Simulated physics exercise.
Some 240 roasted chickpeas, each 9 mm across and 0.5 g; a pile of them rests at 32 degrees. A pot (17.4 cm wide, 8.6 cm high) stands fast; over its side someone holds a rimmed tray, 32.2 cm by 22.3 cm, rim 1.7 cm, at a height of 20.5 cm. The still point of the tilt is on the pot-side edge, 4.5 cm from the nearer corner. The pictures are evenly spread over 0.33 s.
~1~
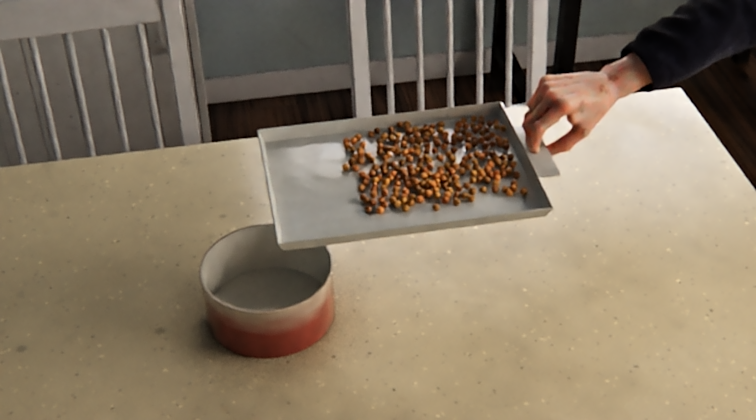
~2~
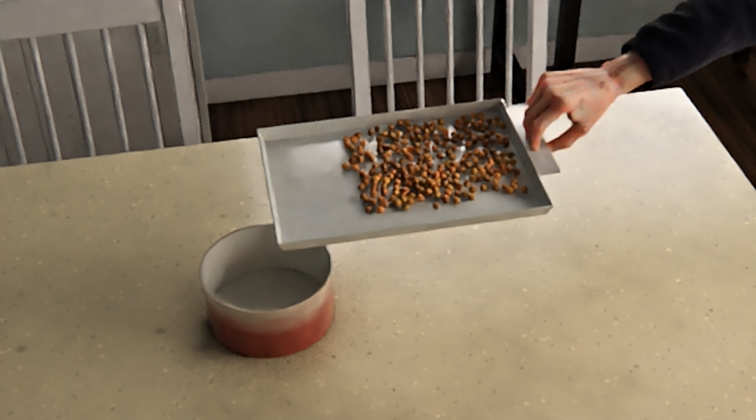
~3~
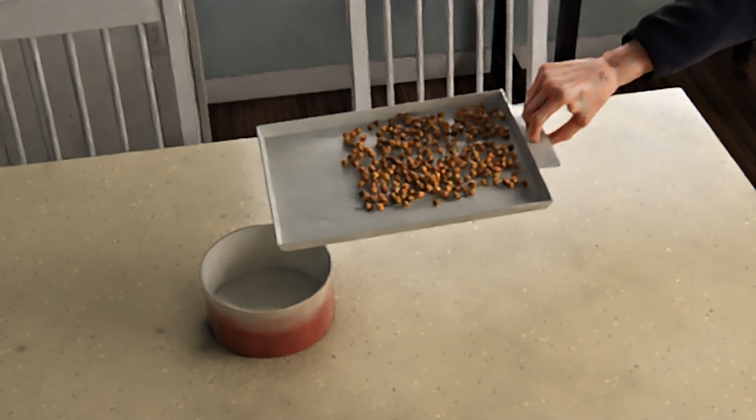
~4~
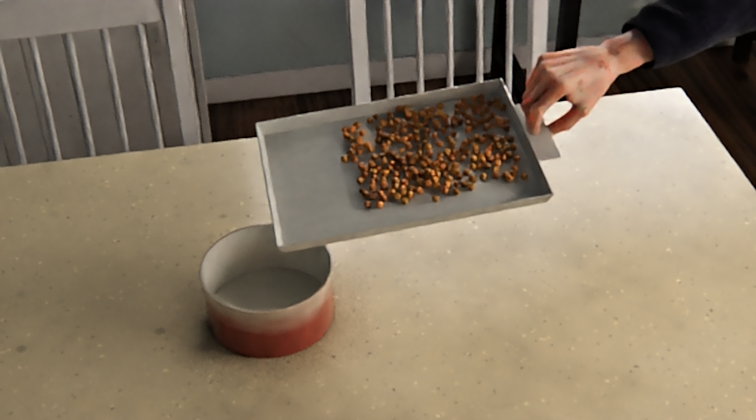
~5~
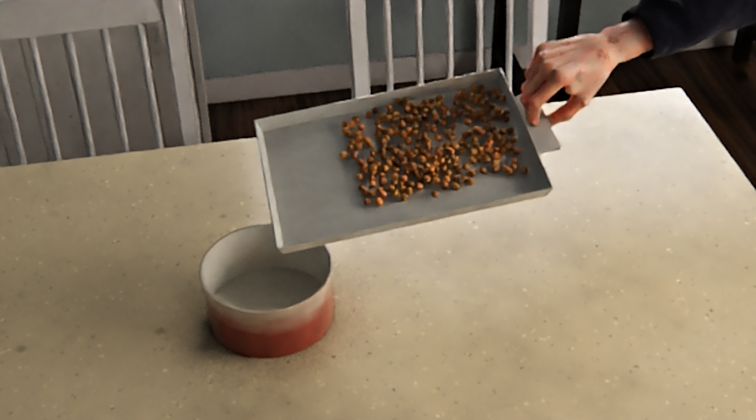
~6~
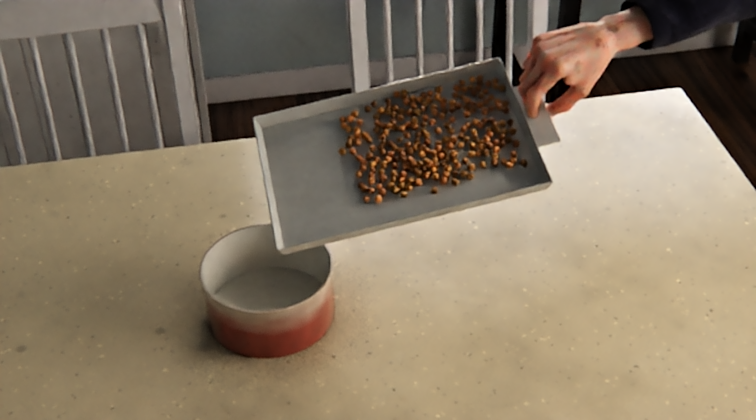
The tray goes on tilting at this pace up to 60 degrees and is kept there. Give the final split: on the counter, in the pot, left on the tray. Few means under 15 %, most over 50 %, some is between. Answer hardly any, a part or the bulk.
Counter: A part, pot: Hardly any, tray: The bulk.
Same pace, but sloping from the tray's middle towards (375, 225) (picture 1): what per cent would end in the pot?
Some 0 per cent.
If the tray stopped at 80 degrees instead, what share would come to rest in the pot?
In that case some 0 per cent.
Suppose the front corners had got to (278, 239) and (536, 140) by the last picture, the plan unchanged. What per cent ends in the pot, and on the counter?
Pot 25, counter 20.
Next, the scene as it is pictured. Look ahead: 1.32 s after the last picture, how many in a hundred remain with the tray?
Roughly 80 per cent.
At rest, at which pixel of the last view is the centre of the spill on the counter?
Around (263, 397).
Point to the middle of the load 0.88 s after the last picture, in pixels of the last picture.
At about (310, 218).
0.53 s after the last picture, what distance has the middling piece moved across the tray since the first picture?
Roughly 14 cm.
Then, 0.53 s after the last picture, tilt 35 degrees; the tray holds 100 %, the pot 0 %.
Then, 0.88 s after the last picture, tilt 50 degrees; the tray holds 95 %, the pot 0 %.
Then, 1.32 s after the last picture, tilt 60 degrees; the tray holds 80 %, the pot 0 %.
In the end, counter 25 %, pot 0 %, tray 75 %.
